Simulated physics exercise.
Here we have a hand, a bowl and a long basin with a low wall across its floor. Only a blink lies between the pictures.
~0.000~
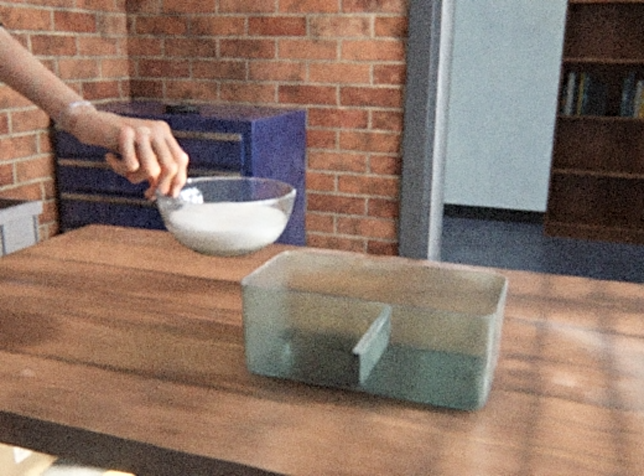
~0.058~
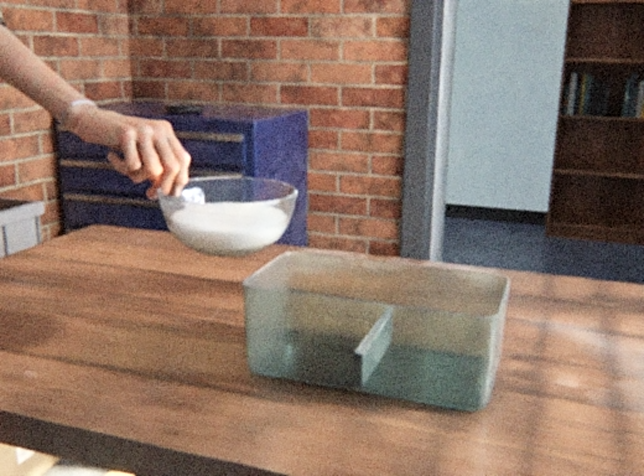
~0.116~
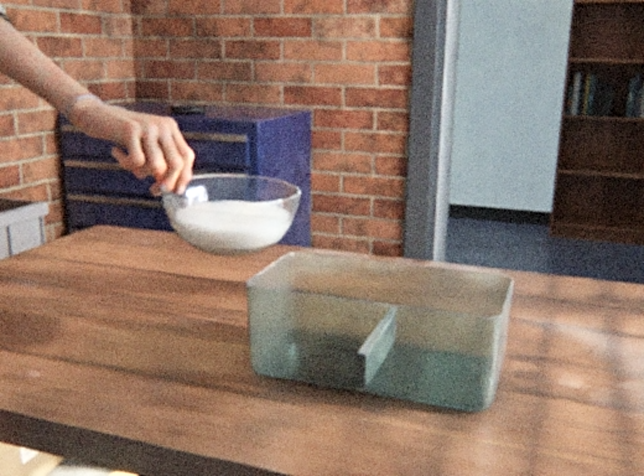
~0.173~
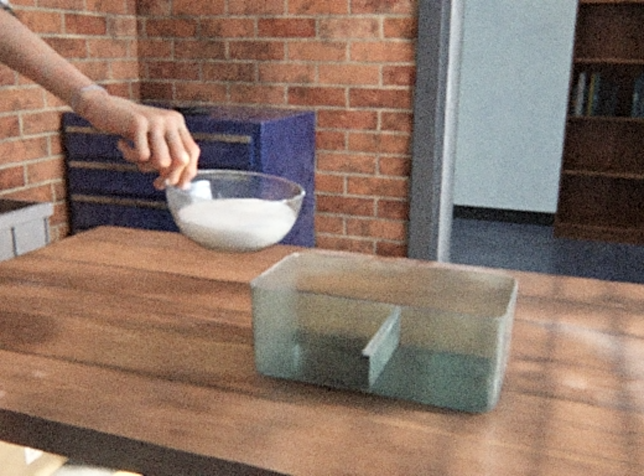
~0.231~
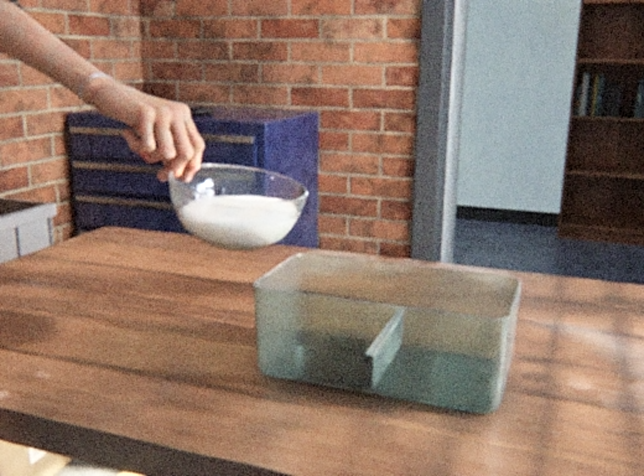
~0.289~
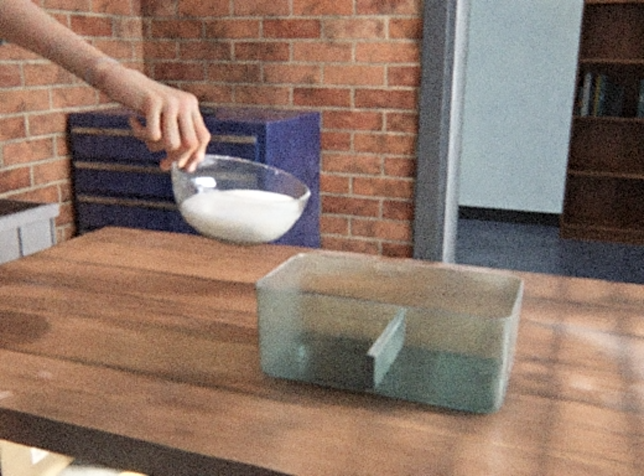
A hand gradually tilts a glass bowl of white liquid toward a clear basin with a low wall.
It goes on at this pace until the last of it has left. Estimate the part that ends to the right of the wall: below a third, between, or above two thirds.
It comes to not even a third.
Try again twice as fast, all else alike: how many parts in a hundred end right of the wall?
Near 40 %.
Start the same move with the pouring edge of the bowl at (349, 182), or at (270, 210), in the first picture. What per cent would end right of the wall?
In turn 95 and 5 in a hundred.
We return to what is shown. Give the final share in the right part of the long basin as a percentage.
Some 15 per cent.
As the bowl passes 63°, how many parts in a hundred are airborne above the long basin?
Near 30 %.
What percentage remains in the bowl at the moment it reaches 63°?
It comes to 65 per cent or so.
A moment on, the bowl is tipped part way and 64 per cent is still to pour, 5 is left of the wall and 0 right of it.
Next, the bowl is tipped on its side and 6 per cent is still to pour, 63 is left of the wall and 13 right of it.
Then the bowl is tipped on its side and 0 per cent is still to pour, 85 is left of the wall and 14 right of it.
Later the bowl is tipped on its side and 0 per cent is still to pour, 85 is left of the wall and 14 right of it.
In the end 85 per cent lies left of the wall, 14 right of it and 1 outside.
